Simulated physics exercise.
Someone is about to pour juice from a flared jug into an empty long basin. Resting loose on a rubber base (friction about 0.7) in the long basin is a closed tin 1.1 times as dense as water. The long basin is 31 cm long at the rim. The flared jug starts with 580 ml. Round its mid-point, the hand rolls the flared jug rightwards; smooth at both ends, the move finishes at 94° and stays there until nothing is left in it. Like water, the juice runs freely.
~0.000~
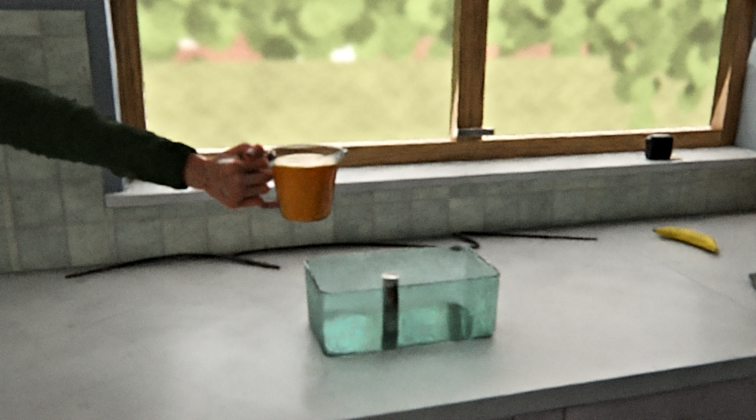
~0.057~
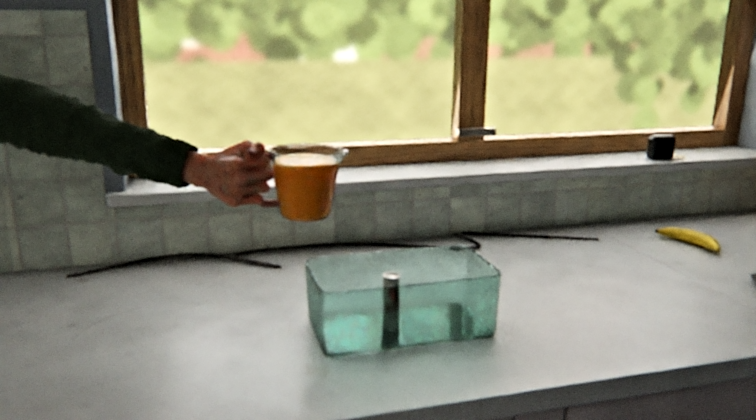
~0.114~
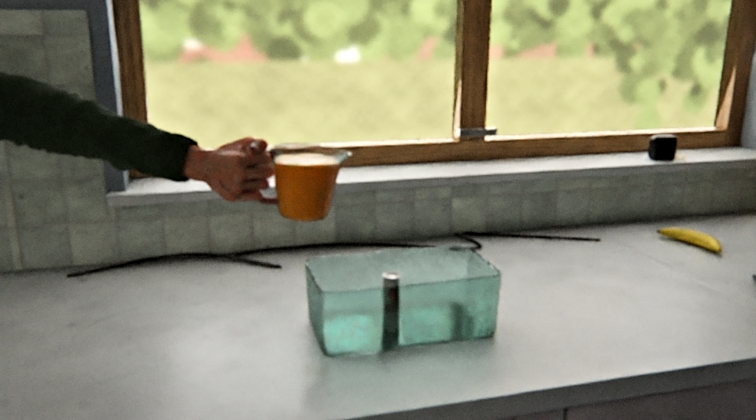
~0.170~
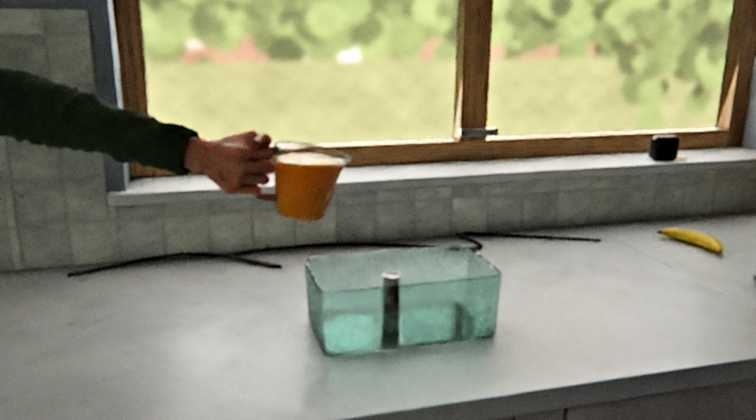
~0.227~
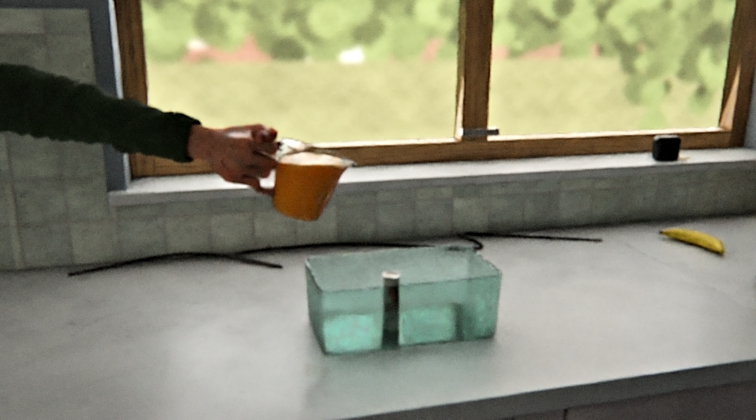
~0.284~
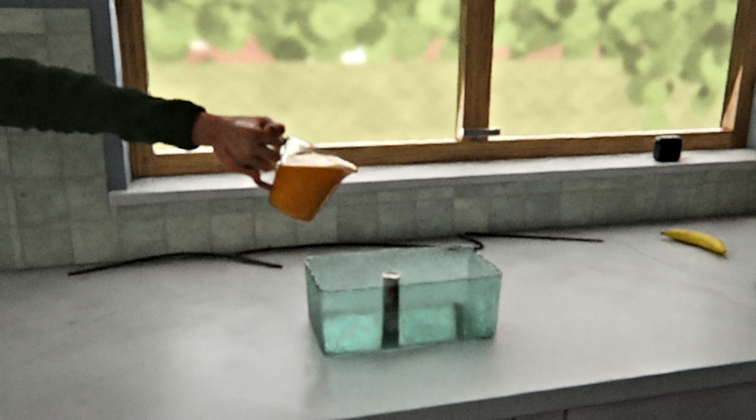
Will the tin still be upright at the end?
Most likely it will capsize.
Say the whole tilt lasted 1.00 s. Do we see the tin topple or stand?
With that tilt, the tin tips.
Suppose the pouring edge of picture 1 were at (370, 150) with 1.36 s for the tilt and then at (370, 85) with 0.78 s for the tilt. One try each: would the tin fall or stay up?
The tin stays vertical the first time and stays vertical the second time.
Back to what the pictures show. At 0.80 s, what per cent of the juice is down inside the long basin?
Roughly 68 %.
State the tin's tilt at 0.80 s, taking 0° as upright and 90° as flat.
It tilts roughly 0° from upright.
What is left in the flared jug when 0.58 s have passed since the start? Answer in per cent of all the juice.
Around 56 in a hundred.
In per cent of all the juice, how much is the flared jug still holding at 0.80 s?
Roughly 14 per cent.
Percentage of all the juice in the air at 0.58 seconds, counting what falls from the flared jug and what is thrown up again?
Roughly 28 percent.
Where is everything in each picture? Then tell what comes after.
Tilt 0°; pouring edge (349, 150); surface from (272, 162) to (336, 159); the long basin's rim runs from (312, 277) to (483, 260); the tin's top is at (391, 278), in the first picture.
Tilt 1°; pouring edge (350, 150); surface from (272, 161) to (337, 158), in the second picture.
Tilt 5°; pouring edge (352, 153); surface from (274, 160) to (339, 159), in the third picture.
Tilt 11°; pouring edge (354, 157); surface from (276, 159) to (342, 160), in the fourth picture.
Tilt 18°; pouring edge (356, 163); surface from (278, 161) to (347, 161), in the fifth picture.
Tilt 28°; pouring edge (358, 171); surface from (279, 166) to (352, 166); 1 per cent is over the edge, in the sixth picture.
Then, 0.58 s in, the tilt is 80° and 56 per cent is still to pour; the tin stands where it began.
Then, 0.80 s in, the tilt is 94° and 14 per cent is still to pour; the tin stands 1 cm from where it began.
Then, 1.03 s in, the tilt is 94° and 2 per cent is still to pour; the tin lies on its side.
Then, 1.28 s in, the tilt is 94° and 0 per cent is still to pour; the tin lies on its side.
Finally, the tin lies on its side.
